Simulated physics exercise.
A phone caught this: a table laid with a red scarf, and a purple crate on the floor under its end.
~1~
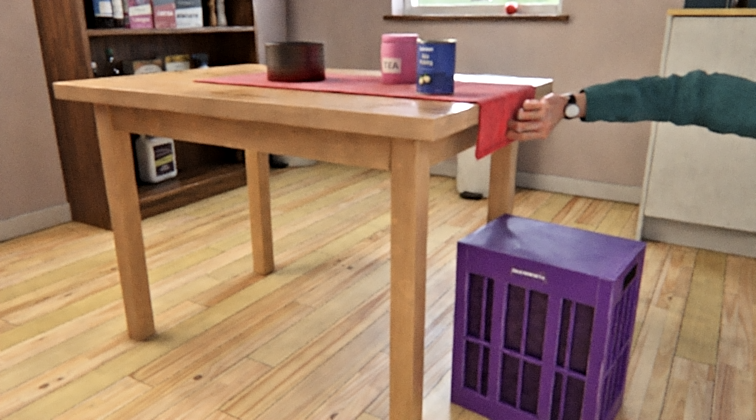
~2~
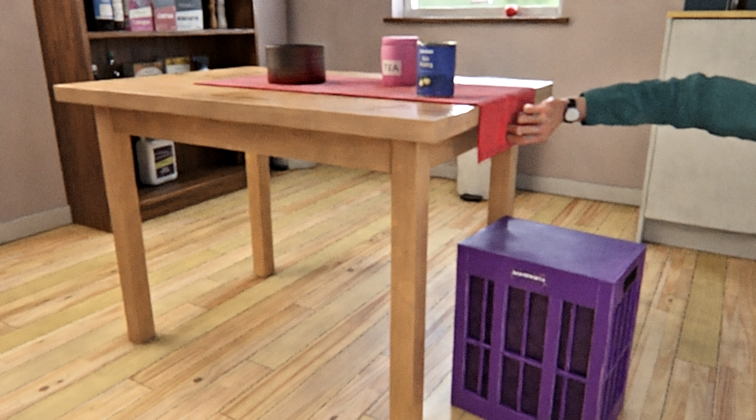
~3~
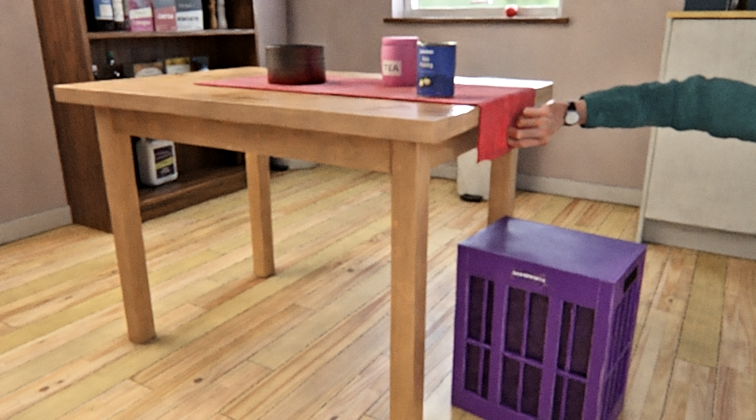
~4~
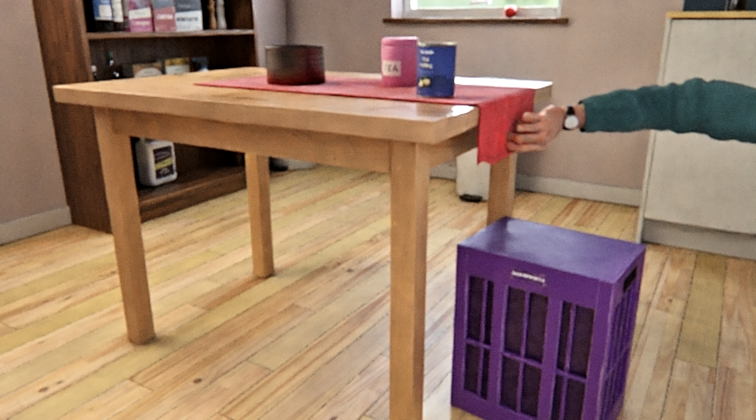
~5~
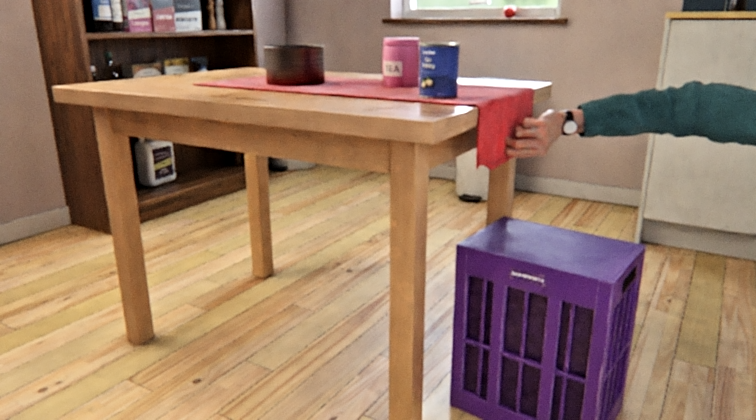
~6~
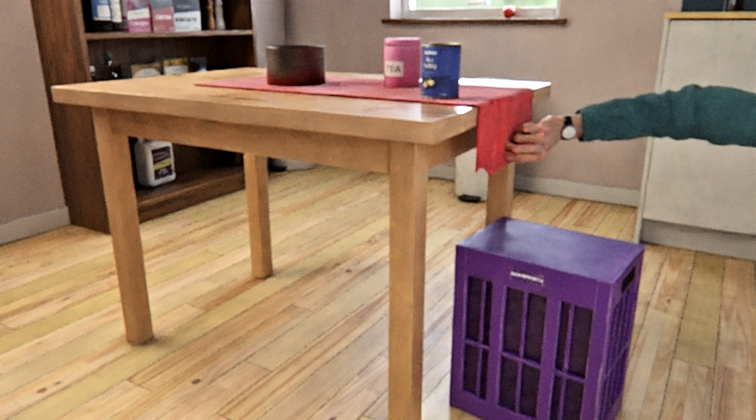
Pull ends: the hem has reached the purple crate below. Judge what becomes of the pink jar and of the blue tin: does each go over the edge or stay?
Verdict: The pink jar ends up staying, the blue tin ends up over the edge.
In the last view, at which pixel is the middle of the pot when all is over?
The middle of it sits at pixel (354, 68).
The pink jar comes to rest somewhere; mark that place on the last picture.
It ends at (469, 65).
Then, 0.20 s after the last picture, hem going down; jar moved a little; tin moved a little.
Then, 0.56 s after the last picture, hem going down; jar carried along near (441, 64); tin carried along near (487, 71).
Then, 0.90 s after the last picture, hem on the crate; jar carried along near (465, 65); tin over the edge.
At rest, hem on the crate; jar carried along near (469, 65); tin over the edge. The pink jar remains up there and the blue tin is carried off the end.
